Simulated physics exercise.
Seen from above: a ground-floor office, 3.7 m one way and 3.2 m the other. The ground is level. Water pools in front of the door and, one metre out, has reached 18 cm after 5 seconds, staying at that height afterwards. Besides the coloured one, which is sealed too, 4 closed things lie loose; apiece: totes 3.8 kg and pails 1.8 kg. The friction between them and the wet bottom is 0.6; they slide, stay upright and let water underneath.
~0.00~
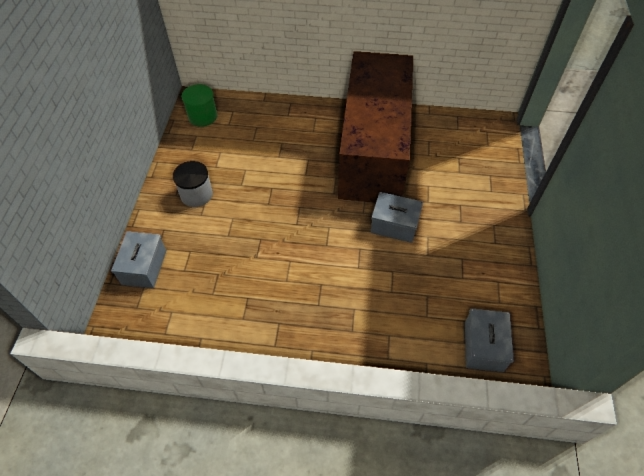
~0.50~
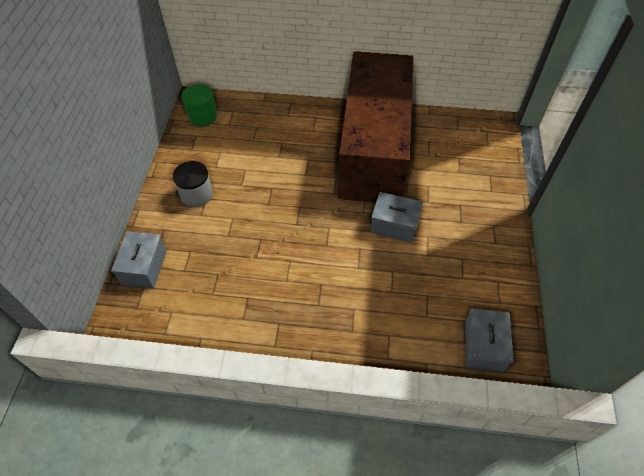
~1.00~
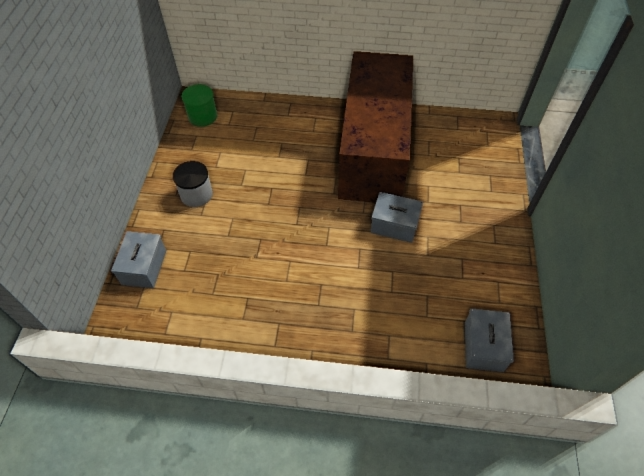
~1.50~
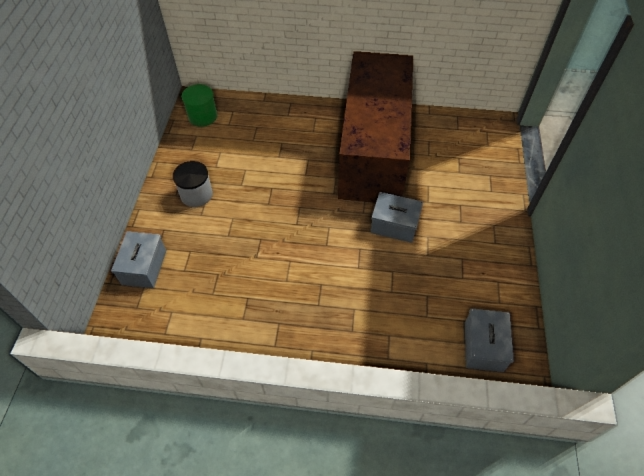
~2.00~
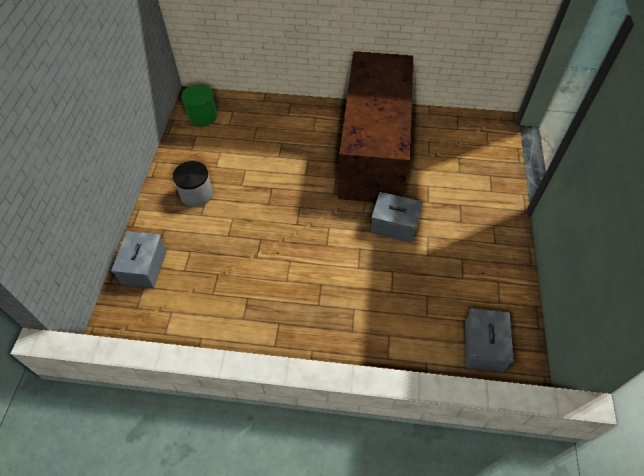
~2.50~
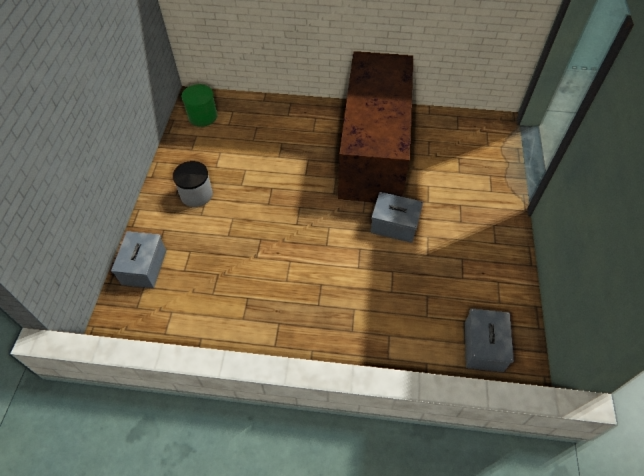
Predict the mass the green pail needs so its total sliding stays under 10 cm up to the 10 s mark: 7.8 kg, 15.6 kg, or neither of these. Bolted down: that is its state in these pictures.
Answer: 7.8 kg.
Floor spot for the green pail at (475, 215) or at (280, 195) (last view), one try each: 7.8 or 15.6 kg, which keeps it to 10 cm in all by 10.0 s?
The first try gives success with heavier only; the second gives success with both.
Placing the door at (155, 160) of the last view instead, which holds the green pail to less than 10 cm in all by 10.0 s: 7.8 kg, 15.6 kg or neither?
The big mass is needed.
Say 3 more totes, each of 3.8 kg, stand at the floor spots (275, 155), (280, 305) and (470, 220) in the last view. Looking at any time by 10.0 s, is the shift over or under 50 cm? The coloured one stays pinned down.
In turn: Within it, beyond it, beyond it.
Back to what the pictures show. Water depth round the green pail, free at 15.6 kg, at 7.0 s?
Around 0 cm.
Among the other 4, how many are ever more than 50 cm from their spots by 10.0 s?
By my tally, 1.
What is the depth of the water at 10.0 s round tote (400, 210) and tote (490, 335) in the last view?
Close to 5 and 10 centimetres.
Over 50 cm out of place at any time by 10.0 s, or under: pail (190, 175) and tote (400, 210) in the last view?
The first is within the mark and the second is beyond the mark.
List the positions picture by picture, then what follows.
The first frame shows the green pail at (197, 95), on the bottom; water covers 0.0 m2; 0 of 5 have shifted.
The second frame shows the green pail at (197, 95) rests on the ground; 0.0 m2 under water; 0 of 5 have shifted.
The third frame shows the green pail at (197, 95), on the bottom; water covers 0.0 m2; 0 of 5 have shifted.
The fourth frame shows the green pail at (197, 95), on the bottom; water covers 0.0 m2; 0 of 5 have shifted.
The fifth frame shows the green pail at (197, 95) rests on the ground; water covers 0.0 m2; 0 of 5 have shifted.
The sixth frame shows the green pail at (197, 95) rests on the ground; water covers 0.1 m2; 0 of 5 have shifted.
After 3.5 s the green pail would be 0 cm from its start with 7.8 kg and 0 cm from its start with 15.6 kg; 0 cm of water round it then.
After 4.5 s the green pail would be 0 cm from its start with 7.8 kg and 0 cm from its start with 15.6 kg; 0 cm of water round it then.
After 7.0 s the green pail would be 0 cm from its start with 7.8 kg and 0 cm from its start with 15.6 kg; 0 cm of water round it then.
After 10.0 s the green pail would be 0 cm from its start with 7.8 kg and 0 cm from its start with 15.6 kg; 0 cm of water round it then.
